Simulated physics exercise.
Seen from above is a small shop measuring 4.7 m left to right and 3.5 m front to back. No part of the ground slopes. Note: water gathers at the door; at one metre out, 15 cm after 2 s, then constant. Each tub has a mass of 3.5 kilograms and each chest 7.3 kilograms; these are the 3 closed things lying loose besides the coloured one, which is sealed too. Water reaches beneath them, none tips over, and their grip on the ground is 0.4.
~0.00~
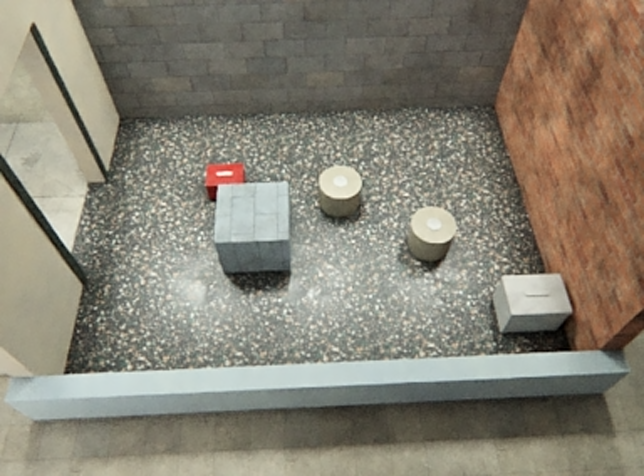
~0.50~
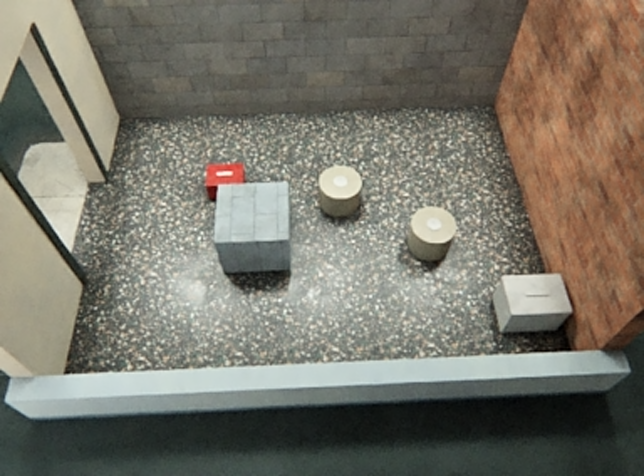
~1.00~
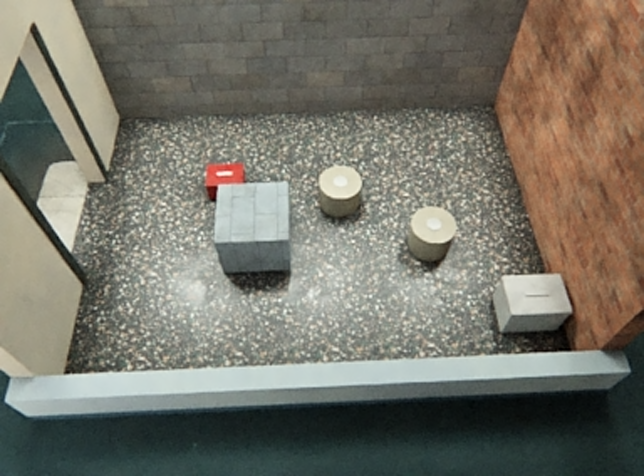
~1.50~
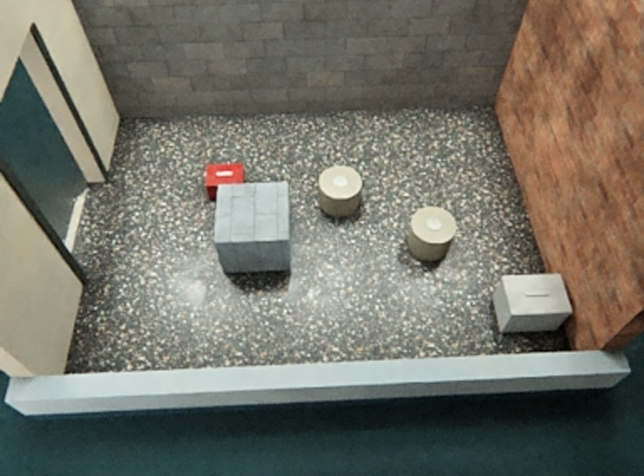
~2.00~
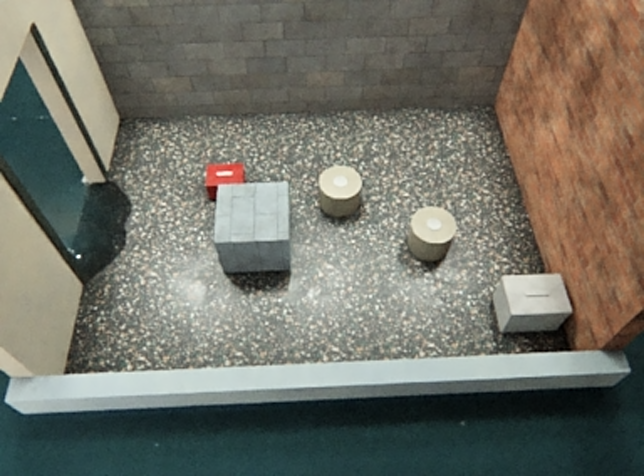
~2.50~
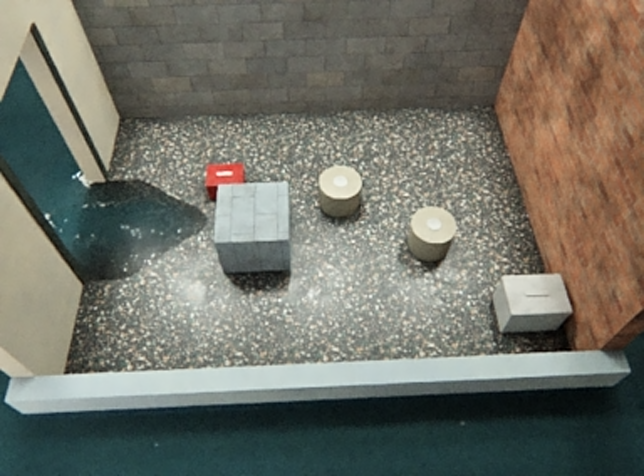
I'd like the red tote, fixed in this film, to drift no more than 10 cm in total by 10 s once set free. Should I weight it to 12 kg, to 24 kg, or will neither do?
Go for 24 kg.
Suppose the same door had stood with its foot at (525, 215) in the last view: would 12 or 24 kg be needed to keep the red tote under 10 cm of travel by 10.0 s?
The small mass already works.
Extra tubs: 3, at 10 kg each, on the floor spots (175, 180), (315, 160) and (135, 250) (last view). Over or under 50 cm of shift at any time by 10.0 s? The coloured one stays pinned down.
Listed in order, they go over the bar, beneath the bar, over the bar.
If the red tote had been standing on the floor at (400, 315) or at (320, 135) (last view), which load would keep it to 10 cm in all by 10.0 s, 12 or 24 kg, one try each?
The first try gives success with both; the second gives success with both.
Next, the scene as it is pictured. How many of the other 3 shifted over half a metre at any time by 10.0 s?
Count: 1.
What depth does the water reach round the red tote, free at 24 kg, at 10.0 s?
Around 7 cm.
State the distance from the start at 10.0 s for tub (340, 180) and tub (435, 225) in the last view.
First 80 cm, then 10 cm.
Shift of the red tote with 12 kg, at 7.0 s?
It would be some 40 cm from its spot.
After 3.5 s the red tote would be 2 cm from its start with 12 kg and 0 cm from its start with 24 kg; 6 cm of water round it then.
After 4.5 s the red tote would be 32 cm from its start with 12 kg and 0 cm from its start with 24 kg; 6 cm of water round it then.
After 7.0 s the red tote would be 39 cm from its start with 12 kg and 0 cm from its start with 24 kg; 6 cm of water round it then.
After 10.0 s the red tote would be 75 cm from its start with 12 kg and 0 cm from its start with 24 kg; 7 cm of water round it then.
